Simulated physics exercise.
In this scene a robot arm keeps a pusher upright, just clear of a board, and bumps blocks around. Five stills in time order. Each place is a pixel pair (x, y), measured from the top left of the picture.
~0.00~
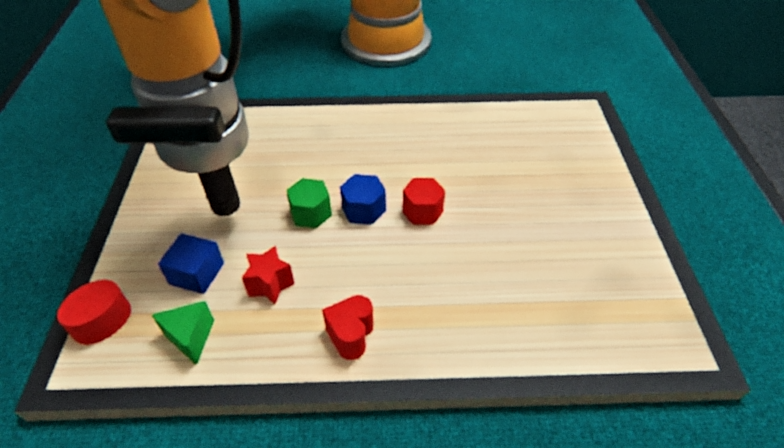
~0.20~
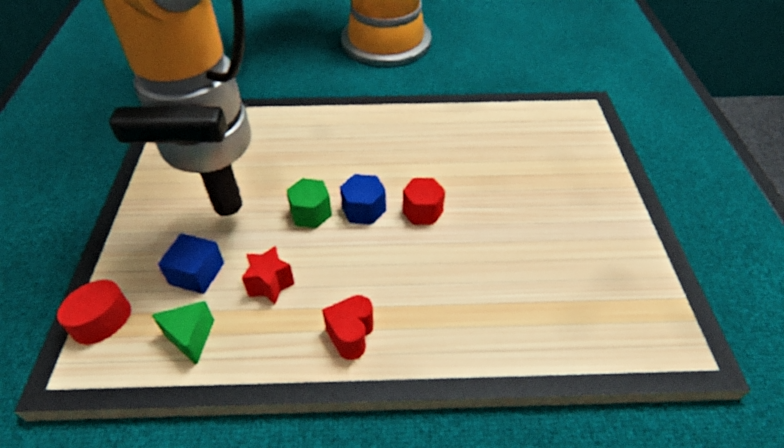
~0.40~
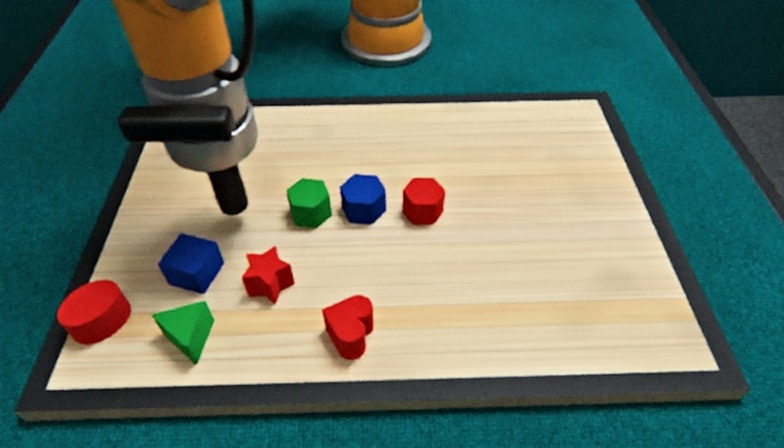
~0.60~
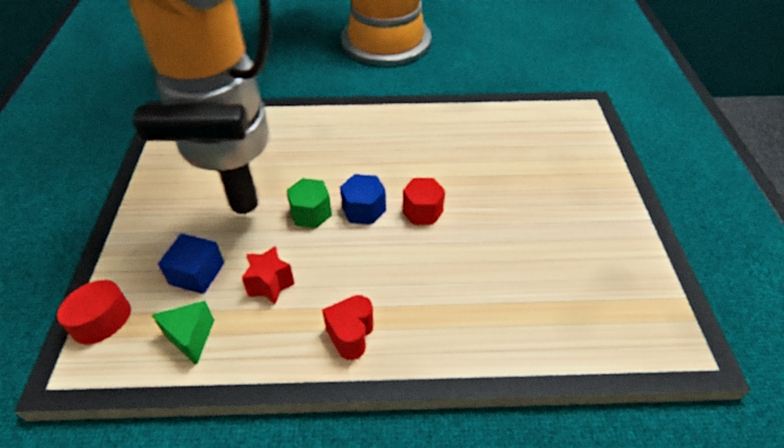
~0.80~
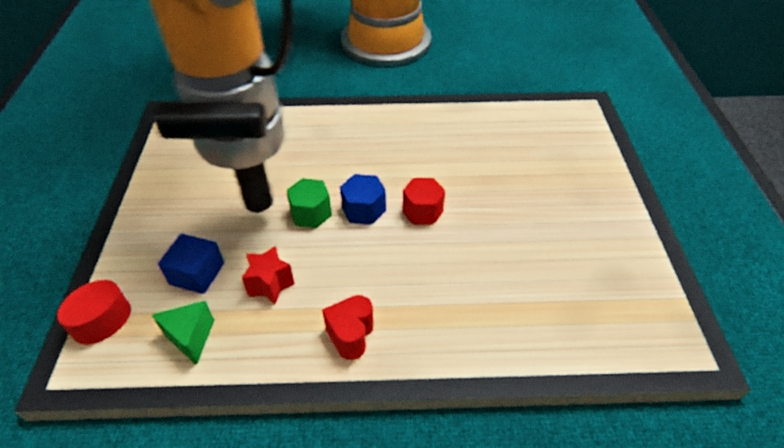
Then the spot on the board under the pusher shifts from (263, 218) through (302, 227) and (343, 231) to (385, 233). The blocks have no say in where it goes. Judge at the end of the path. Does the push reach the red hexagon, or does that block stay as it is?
That block stands still.
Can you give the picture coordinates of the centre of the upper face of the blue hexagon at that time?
At roughly (384, 180).
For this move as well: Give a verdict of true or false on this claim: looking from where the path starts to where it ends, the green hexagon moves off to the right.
The statement is false.
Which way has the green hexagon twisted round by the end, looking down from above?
Viewed from above, counterclockwise.
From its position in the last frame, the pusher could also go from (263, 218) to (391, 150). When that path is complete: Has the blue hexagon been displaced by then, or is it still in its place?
Here's my answer: The blue hexagon gets displaced.
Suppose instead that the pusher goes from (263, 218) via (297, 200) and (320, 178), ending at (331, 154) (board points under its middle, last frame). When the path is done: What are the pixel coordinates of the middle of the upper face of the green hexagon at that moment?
Expect it around (327, 186).
What follows on the original path. One third of the way, pusher at (300, 212); green hexagon at (328, 189), turned 30° anticlockwise; blue hexagon at (370, 186), turned 15° clockwise.
Two thirds of the way, pusher at (342, 216); green hexagon at (341, 184), turned 55° anticlockwise; blue hexagon at (384, 180), turned 25° clockwise.
At the end, pusher at (385, 218); green hexagon at (341, 184), turned 55° anticlockwise; blue hexagon at (384, 180), turned 25° clockwise; red hexagon not moved.
